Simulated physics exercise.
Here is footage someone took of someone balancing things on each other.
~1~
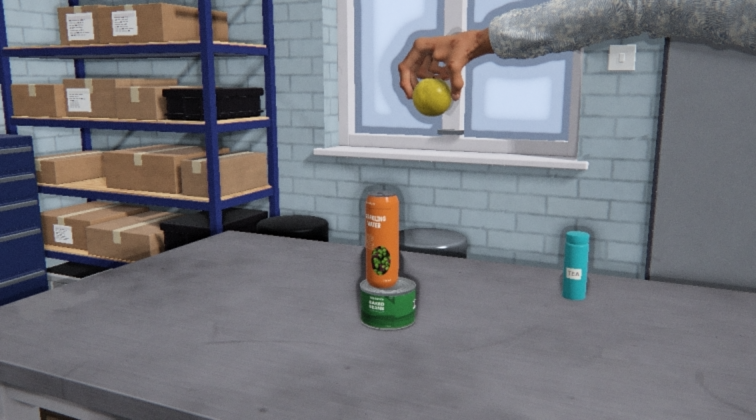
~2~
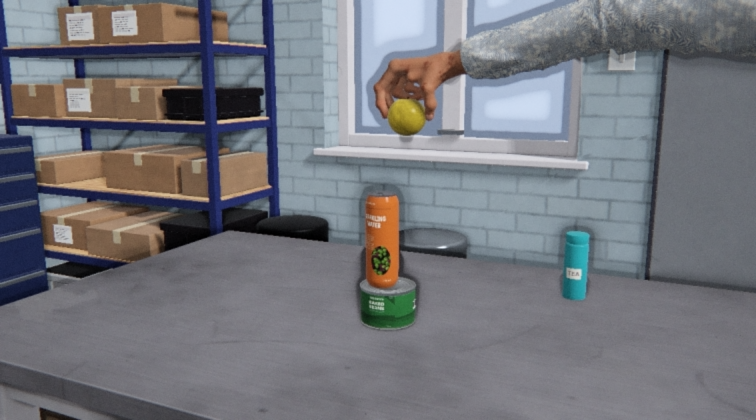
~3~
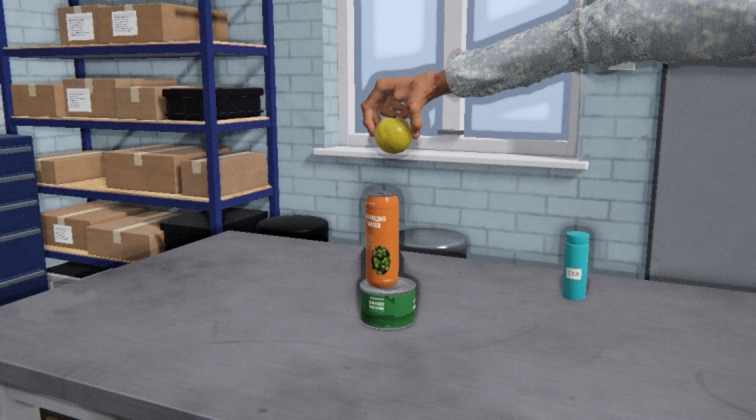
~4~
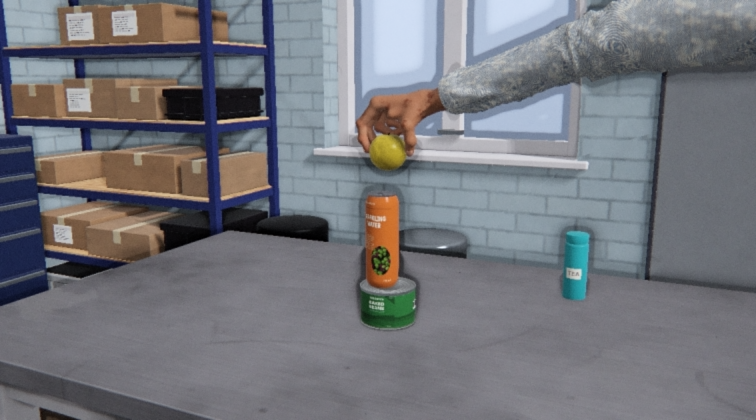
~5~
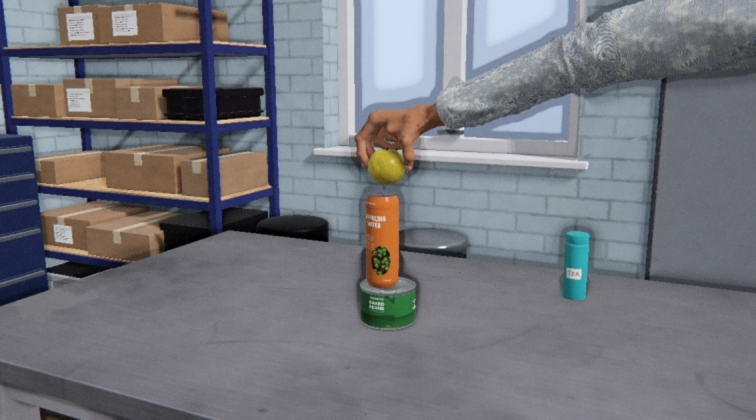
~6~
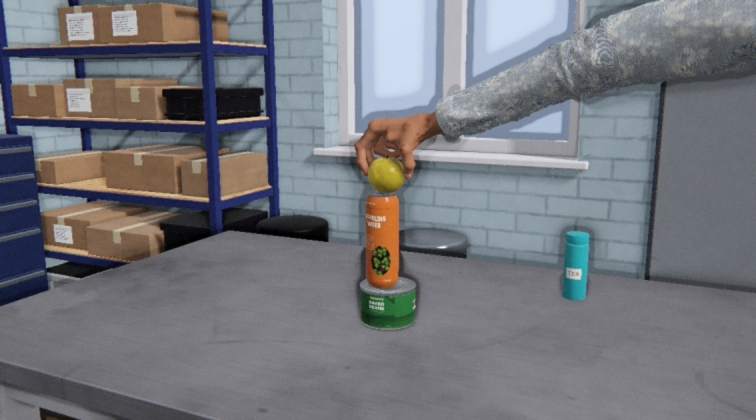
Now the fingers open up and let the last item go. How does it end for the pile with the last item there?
Stable.
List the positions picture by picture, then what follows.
In the first picture, on its way; yellow apple (432, 97); turquoise shaker (576, 266).
In the second picture, on its way; yellow apple (406, 117); orange can (382, 240).
In the third picture, on its way; yellow apple (394, 135); green tub (388, 303).
In the fourth picture, on its way; yellow apple (388, 152); turquoise shaker (576, 266).
In the fifth picture, on its way; yellow apple (386, 166); orange can (382, 240).
In the sixth picture, set down, still held; yellow apple (386, 175); green tub (388, 303).
Then, 0.50 s after the last picture, nothing has stirred.
Then, 1.30 s after the last picture, yellow apple resting near (386, 175).
At rest, all 4 in place. Seen from the same camera at the end, yellow apple near (386, 175). The pile keeps its balance.
